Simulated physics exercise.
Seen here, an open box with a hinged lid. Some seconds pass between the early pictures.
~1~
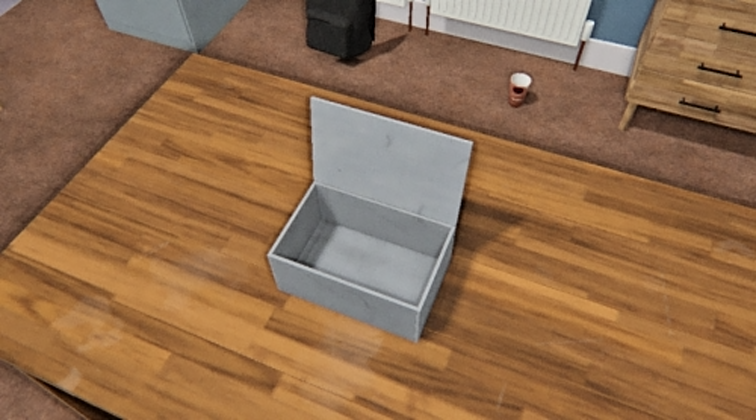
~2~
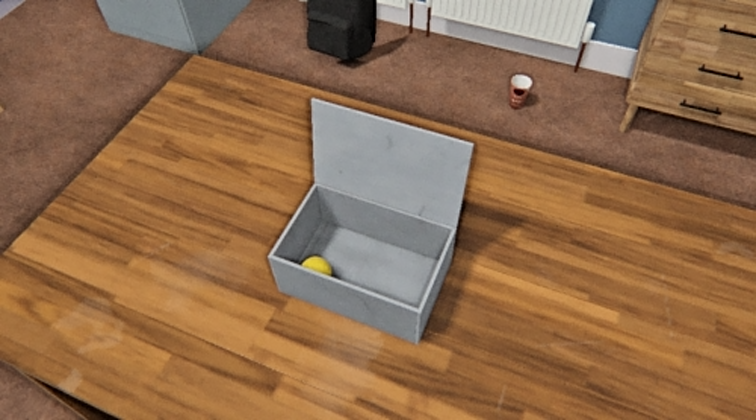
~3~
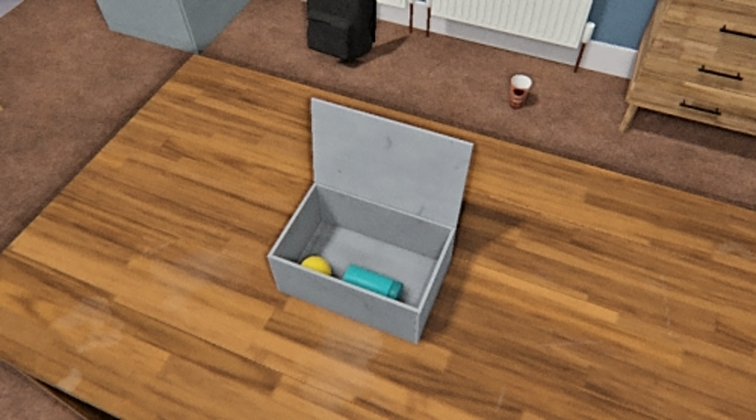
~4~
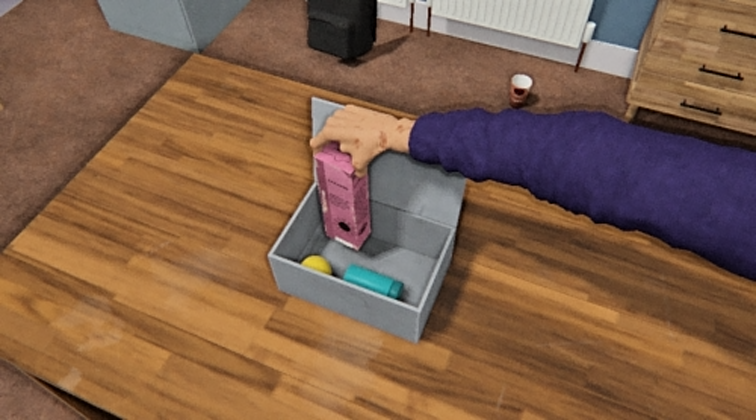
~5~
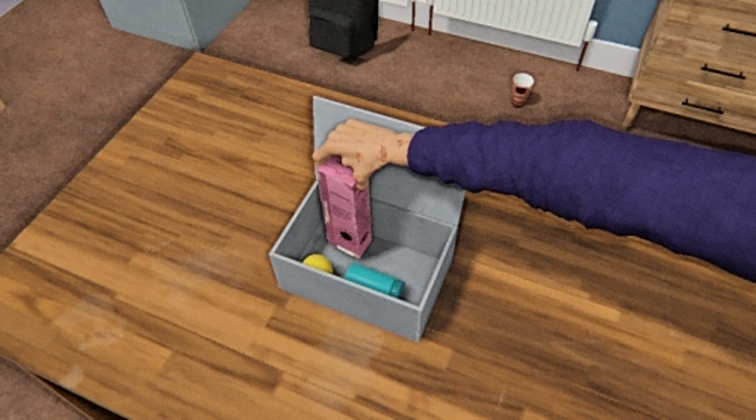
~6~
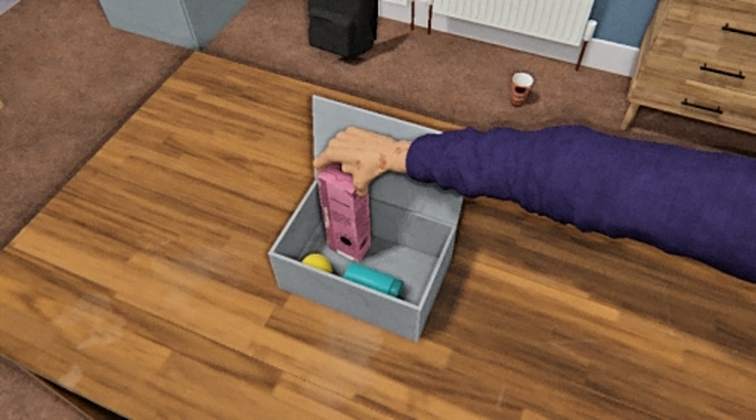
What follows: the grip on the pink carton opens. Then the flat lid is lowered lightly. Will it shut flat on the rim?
The lid stays ajar.
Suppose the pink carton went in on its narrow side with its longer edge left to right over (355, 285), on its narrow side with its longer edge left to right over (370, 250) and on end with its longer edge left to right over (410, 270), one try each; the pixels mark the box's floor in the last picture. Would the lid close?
First try: It shuts flat; second try: It closes; third try: It stays ajar.
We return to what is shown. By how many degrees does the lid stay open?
About 20°.
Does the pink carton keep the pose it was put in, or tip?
It ends up tilted.
Then, 1.40 s later than the last frame, lid 77° above the rim.
Then, 1.80 s later than the last frame, lid 41° above the rim; pink carton tilted by 26° near (331, 234).
Then, 2.30 s later than the last frame, lid 20° above the rim; pink carton tilted by 47° near (328, 247); turquoise shaker moved a little.
When it is over, lid 20° above the rim; lying over in the box, pink carton; the other 2 as before. End places, in pixels of the last picture, pink carton near (328, 246).
